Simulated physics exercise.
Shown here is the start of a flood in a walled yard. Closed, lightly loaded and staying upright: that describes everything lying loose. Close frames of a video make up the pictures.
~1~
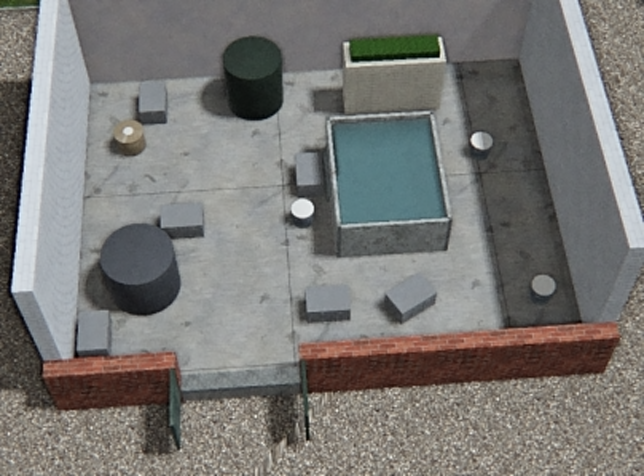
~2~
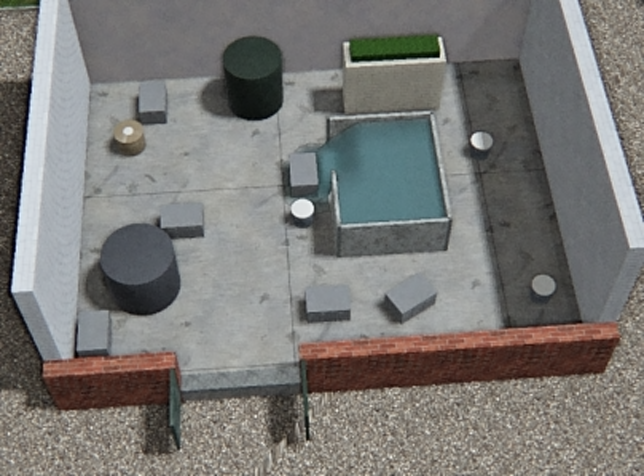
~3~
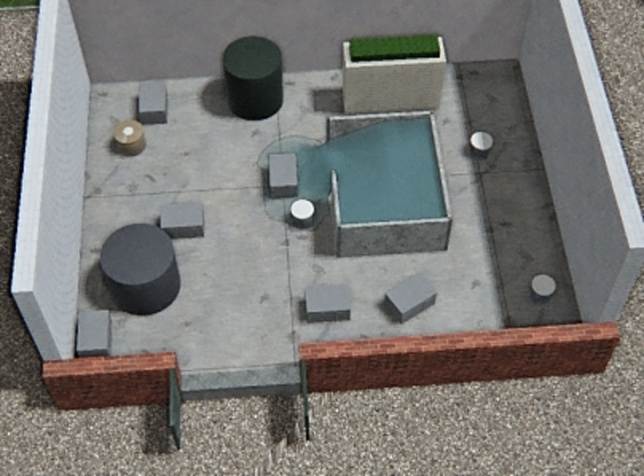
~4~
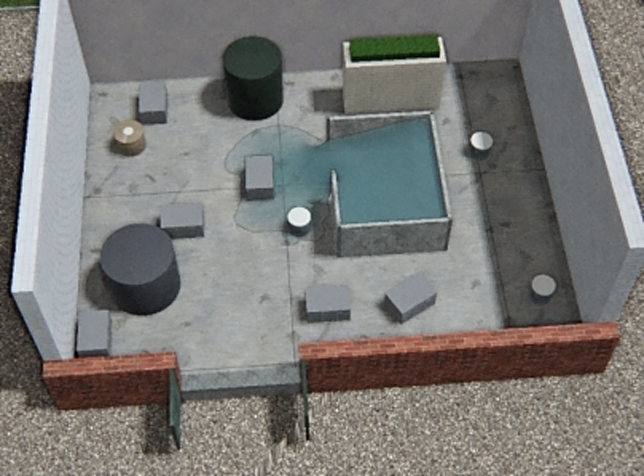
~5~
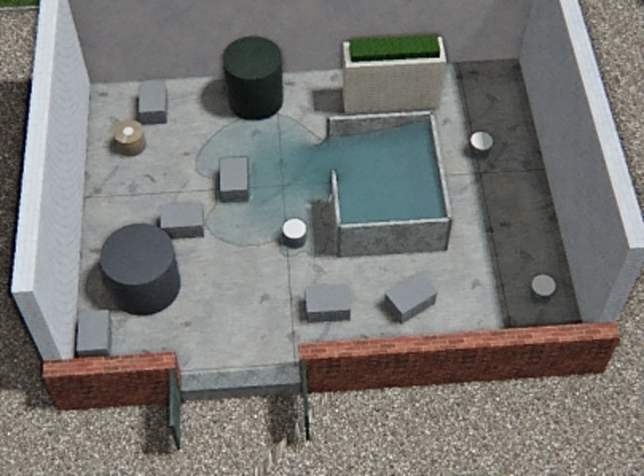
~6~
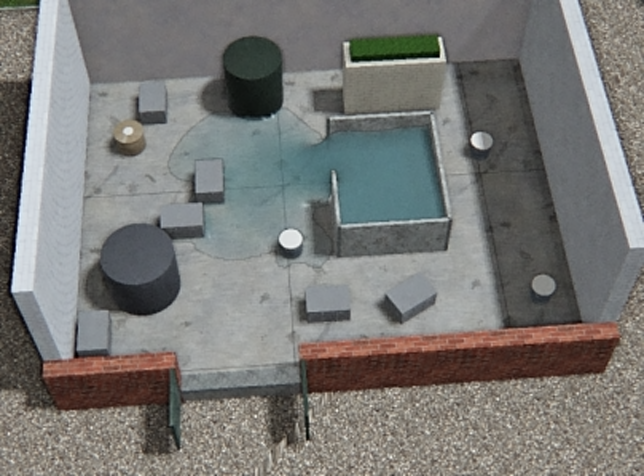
In a walled yard, water spreads from a tank as a grey crate, then a white pail, shifts.
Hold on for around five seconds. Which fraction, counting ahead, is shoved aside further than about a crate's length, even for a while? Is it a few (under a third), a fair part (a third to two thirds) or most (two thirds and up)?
A fair part.
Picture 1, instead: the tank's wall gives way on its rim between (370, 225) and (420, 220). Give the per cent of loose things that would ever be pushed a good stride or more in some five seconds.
50 % or thereabouts.
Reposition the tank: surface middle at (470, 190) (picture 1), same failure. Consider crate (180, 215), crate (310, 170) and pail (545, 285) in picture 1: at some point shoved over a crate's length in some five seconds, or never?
As listed: Moved that far, shifted that much, under that.
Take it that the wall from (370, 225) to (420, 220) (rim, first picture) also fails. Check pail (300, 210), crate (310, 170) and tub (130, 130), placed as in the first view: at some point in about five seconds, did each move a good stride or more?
Lab note - in sequence: Did not travel far; did not travel far; did not travel far.
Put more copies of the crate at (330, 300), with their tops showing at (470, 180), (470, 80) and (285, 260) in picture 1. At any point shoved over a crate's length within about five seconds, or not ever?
First remains in place, second remains in place, third remains in place.
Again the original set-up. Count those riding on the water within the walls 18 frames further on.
Count: 3.
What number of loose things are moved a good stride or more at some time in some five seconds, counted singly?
The figure is 6.
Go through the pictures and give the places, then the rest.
In the first picture, a crate at (309, 169) rests on the ground; a pail at (302, 208) rests on the ground; 0 of 10 have shifted.
In the second picture, a crate at (303, 169) rests on the ground, close to its start; a pail at (302, 208), on the bottom; 1 of 10 have shifted.
In the third picture, a crate at (283, 170) rests on the ground, a stride from its start; a pail at (302, 209), on the bottom; 1 of 10 have shifted.
In the fourth picture, a crate at (259, 172) rests on the ground, a stride from its start; a pail at (299, 216) rests on the ground, close to its start; 2 of 10 have shifted.
In the fifth picture, a crate at (234, 174), on the bottom, a stride from its start; a pail at (294, 228) rests on the ground, a stride from its start; 2 of 10 have shifted.
In the sixth picture, a crate at (209, 176) rests on the ground, a stride from its start; a pail at (291, 239) rests on the ground, a stride from its start; 2 of 10 have shifted.
A moment on, 2 of 10 are well off their spots; 0 afloat.
Next, 5 of 10 are well off their spots; 3 afloat.
Later, 3 of 10 are well off their spots; 3 afloat.
In the end, 6 of 10 are well off their spots, and 6 have been at some point; 3 afloat.
